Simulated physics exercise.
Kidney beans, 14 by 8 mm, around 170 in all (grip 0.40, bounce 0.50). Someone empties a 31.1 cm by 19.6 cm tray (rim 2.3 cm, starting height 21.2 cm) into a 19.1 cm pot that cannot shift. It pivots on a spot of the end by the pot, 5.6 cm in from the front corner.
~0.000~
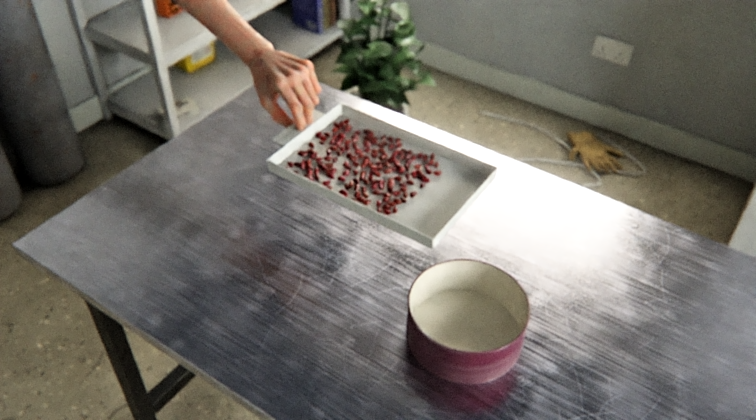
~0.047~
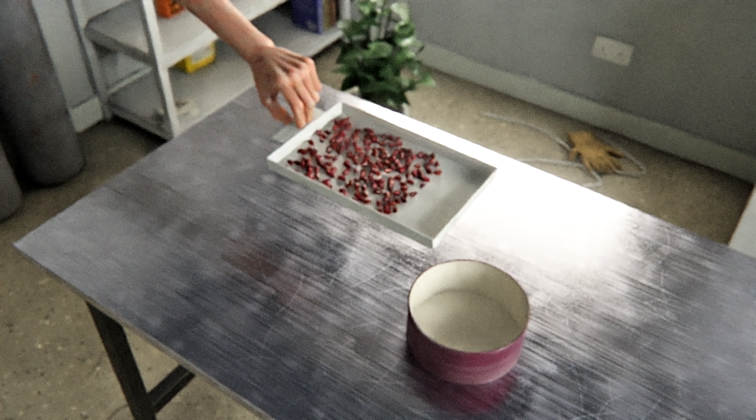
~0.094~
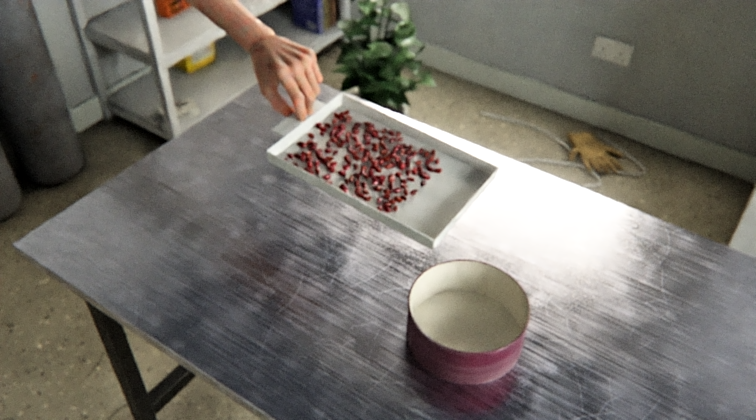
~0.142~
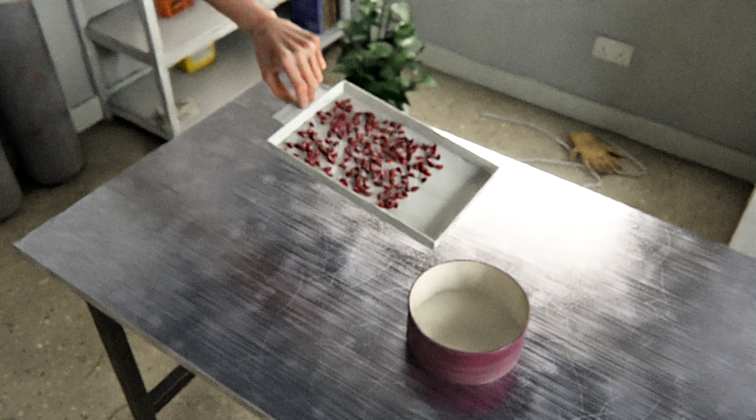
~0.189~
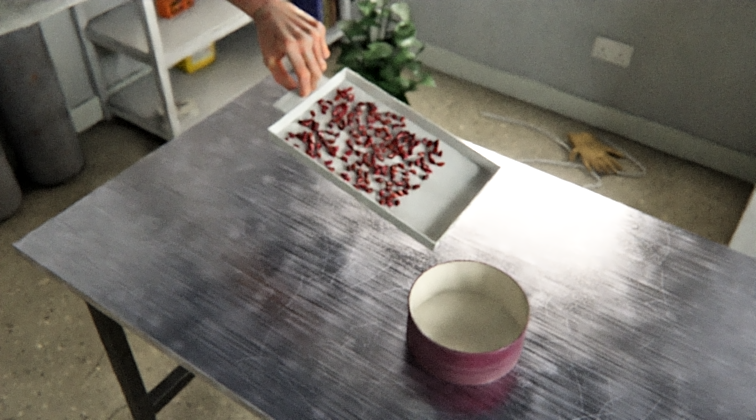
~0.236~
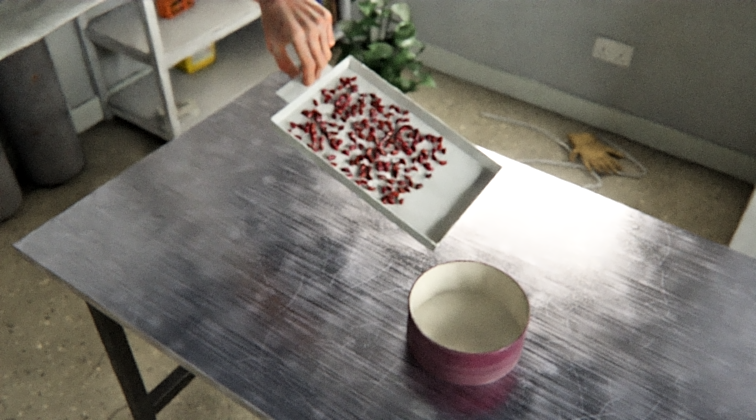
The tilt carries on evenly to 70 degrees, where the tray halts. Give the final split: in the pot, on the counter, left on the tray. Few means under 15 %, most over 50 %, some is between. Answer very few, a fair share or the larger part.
Pot the larger part, counter very few, tray a fair share.
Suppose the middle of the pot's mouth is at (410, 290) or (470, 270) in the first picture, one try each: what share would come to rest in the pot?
Some 10 and 20 per cent.
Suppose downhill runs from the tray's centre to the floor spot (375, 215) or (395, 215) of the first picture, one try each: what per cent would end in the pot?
About 15 and 60 per cent.
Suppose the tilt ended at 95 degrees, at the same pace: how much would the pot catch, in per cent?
Then about 80 per cent.
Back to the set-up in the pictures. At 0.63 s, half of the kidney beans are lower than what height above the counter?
Some 24 cm.
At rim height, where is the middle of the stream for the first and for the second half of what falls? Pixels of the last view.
At about (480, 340), then at (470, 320).
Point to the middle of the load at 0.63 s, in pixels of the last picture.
Around (449, 212).
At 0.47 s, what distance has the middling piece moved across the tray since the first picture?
Roughly 5 cm.
Then, at 0.47 s, tilt 44 degrees; the tray holds 100 %, the pot 0 %.
Then, at 0.63 s, tilt 62 degrees; the tray holds 100 %, the pot 0 %.
Then, at 0.92 s, tilt 70 degrees; the tray holds 40 %, the pot 45 %.
In the end, at 2.0 s, pot 60 %, counter 5 %, tray 35 %.
